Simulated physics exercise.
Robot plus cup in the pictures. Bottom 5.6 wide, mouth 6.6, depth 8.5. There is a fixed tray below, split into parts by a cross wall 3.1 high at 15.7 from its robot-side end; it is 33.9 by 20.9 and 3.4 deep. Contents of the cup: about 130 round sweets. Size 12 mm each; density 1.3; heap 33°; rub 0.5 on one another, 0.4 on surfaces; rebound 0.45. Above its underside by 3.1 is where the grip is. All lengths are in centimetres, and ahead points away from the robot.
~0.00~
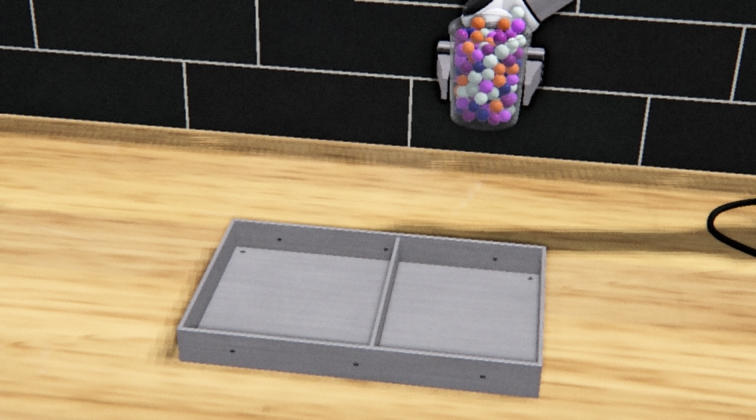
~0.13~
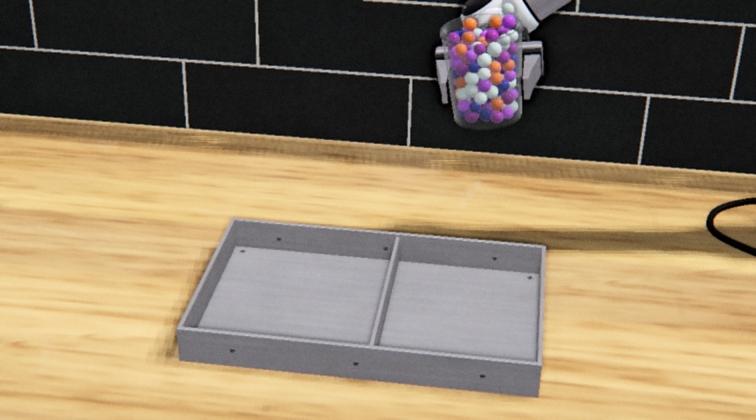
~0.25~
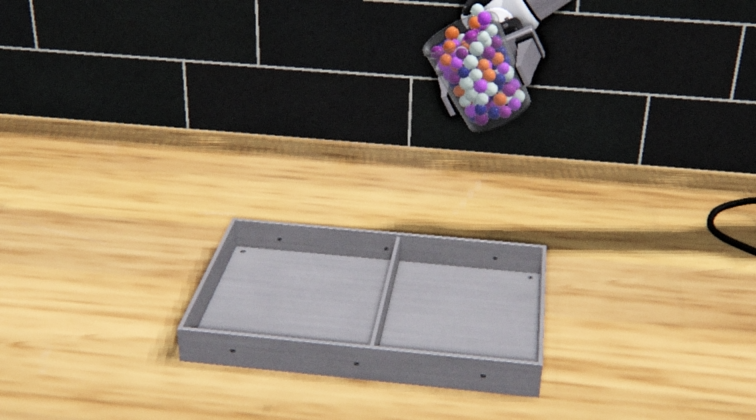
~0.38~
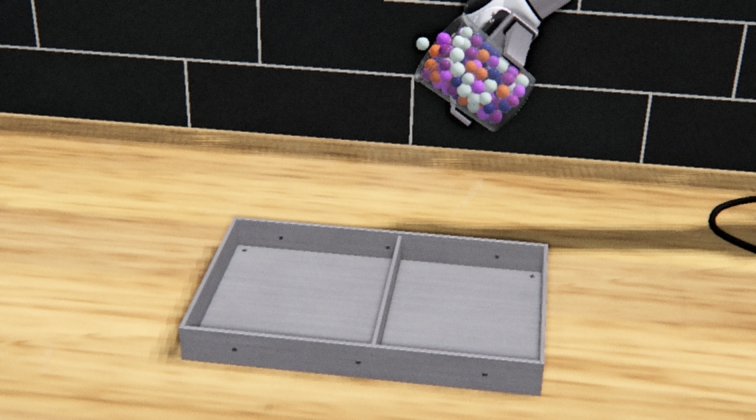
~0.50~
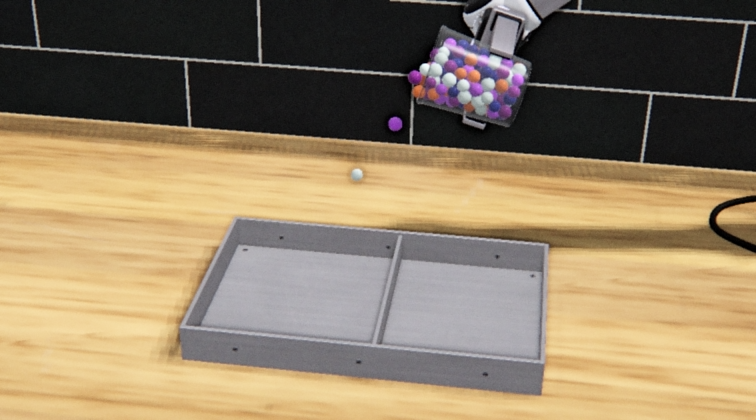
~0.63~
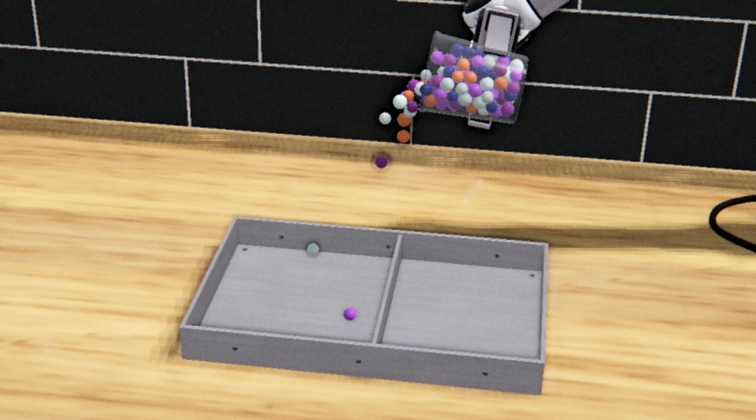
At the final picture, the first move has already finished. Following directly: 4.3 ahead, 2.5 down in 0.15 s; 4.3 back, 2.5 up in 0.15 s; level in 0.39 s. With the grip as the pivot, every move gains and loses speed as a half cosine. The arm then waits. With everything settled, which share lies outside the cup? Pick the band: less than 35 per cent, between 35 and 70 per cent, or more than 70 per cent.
The share is between 35 and 70 per cent.
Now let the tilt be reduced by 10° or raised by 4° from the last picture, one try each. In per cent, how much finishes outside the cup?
25 and 50 %.
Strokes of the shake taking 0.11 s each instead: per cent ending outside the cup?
Estimate: Close to 50 percent.
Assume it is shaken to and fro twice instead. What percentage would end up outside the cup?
Roughly 60 in a hundred.
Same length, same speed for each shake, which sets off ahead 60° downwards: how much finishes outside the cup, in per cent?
About 25 per cent.
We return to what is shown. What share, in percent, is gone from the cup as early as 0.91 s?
Share gone: Around 35 %.
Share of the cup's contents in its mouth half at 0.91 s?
Near 55 in a hundred.
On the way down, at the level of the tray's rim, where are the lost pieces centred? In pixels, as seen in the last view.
Close to pixel (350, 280).
After 0.91 s, tilted 82° forward, highest piece 27 above the table; 82 in the cup, 16 in the far-side part, 33 in flight or on a rim.
After 1.18 s, tilted 23° forward, highest piece 30 above the table; 72 in the cup, 48 in the far-side part, 8 in the robot-side part, 3 in flight or on a rim.
After 1.52 s, level, highest piece 30 above the table; 72 in the cup, 51 in the far-side part, 8 in the robot-side part.
After 2.57 s, level, highest piece 30 above the table; 72 in the cup, 51 in the far-side part, 8 in the robot-side part.
At rest, 72 in the cup, 51 in the far-side part, 8 in the robot-side part. That is 45 % outside the cup.
